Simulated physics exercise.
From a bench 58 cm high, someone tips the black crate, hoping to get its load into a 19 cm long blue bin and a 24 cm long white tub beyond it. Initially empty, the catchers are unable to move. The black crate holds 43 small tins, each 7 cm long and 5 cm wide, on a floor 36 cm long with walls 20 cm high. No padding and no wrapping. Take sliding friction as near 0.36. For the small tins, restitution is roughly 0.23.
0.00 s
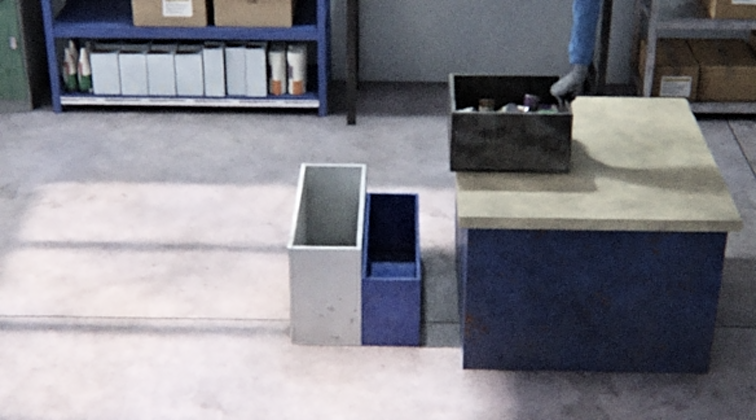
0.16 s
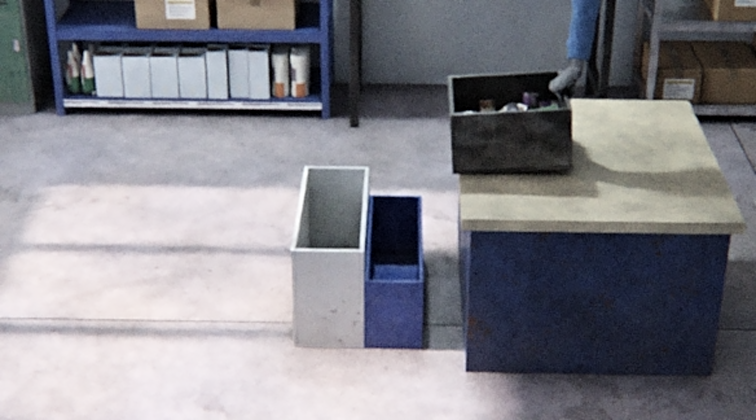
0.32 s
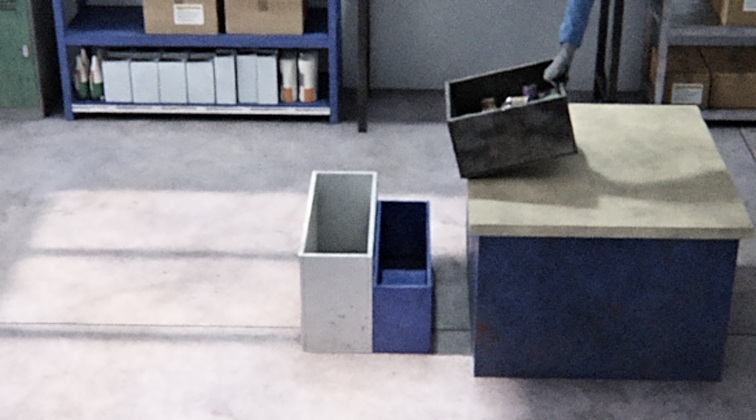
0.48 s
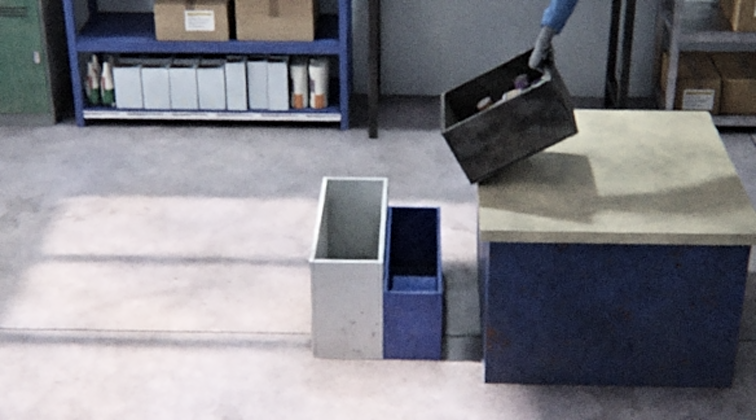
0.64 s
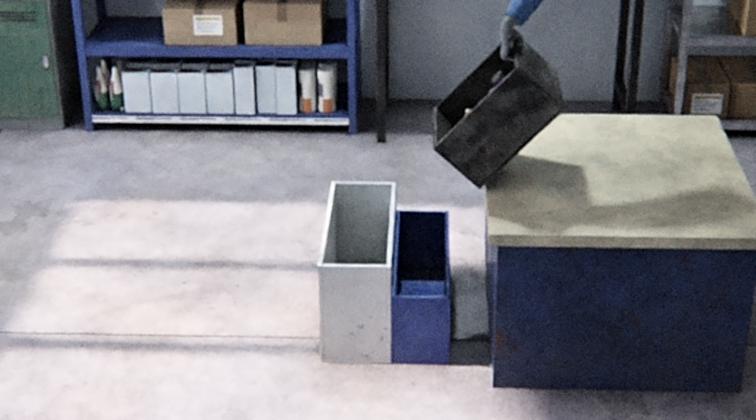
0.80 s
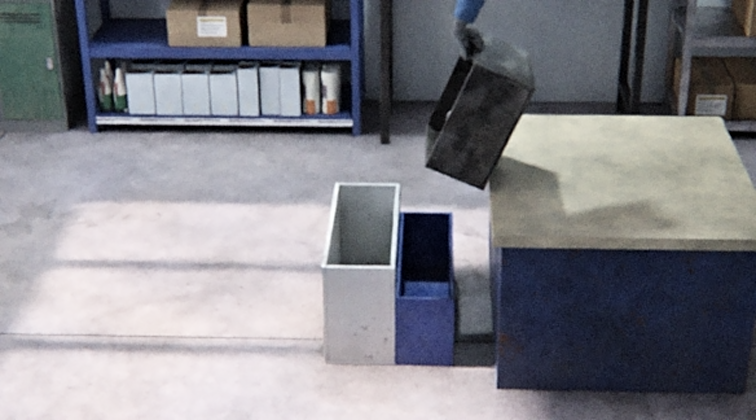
In a workshop with a concrete floor, seen from slightly above, shelves of boxes and files line the back wall. A black crate of small items sits at the left edge of a pale-topped blue bench on the right, with a narrow blue bin and a taller white tub to its left. A gloved hand at the crate's right end lifts and tilts it steeply leftward, while the camera pans slightly left.
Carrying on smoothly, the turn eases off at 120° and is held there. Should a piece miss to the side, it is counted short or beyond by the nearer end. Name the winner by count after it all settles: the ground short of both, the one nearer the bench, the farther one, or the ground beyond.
The winner is second.
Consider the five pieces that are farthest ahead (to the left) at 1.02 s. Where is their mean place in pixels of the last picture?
They'd be centred about (426, 141) in the last picture.
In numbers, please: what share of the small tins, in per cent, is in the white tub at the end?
That comes to around 75 per cent.
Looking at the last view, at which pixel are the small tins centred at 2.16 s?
Somewhere around (369, 305) in pixels.
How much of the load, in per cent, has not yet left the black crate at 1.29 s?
Near 65 per cent, give or take.
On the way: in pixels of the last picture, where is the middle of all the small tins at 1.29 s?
The centre sits near (418, 166).
After 1.02 s, tilt 92°; 42 still in the black crate and 1 in the air.
After 1.29 s, tilt 114°; 28 still in the black crate, 1 in the blue bin, 5 in the white tub and 9 in the air.
After 1.67 s, tilt 120°; 3 still in the black crate, 5 in the blue bin, 28 in the white tub and 7 in the air.
Outcome (at 2.16 s), 9 in the blue bin, 33 in the white tub and 1 on the ground beyond the white tub.
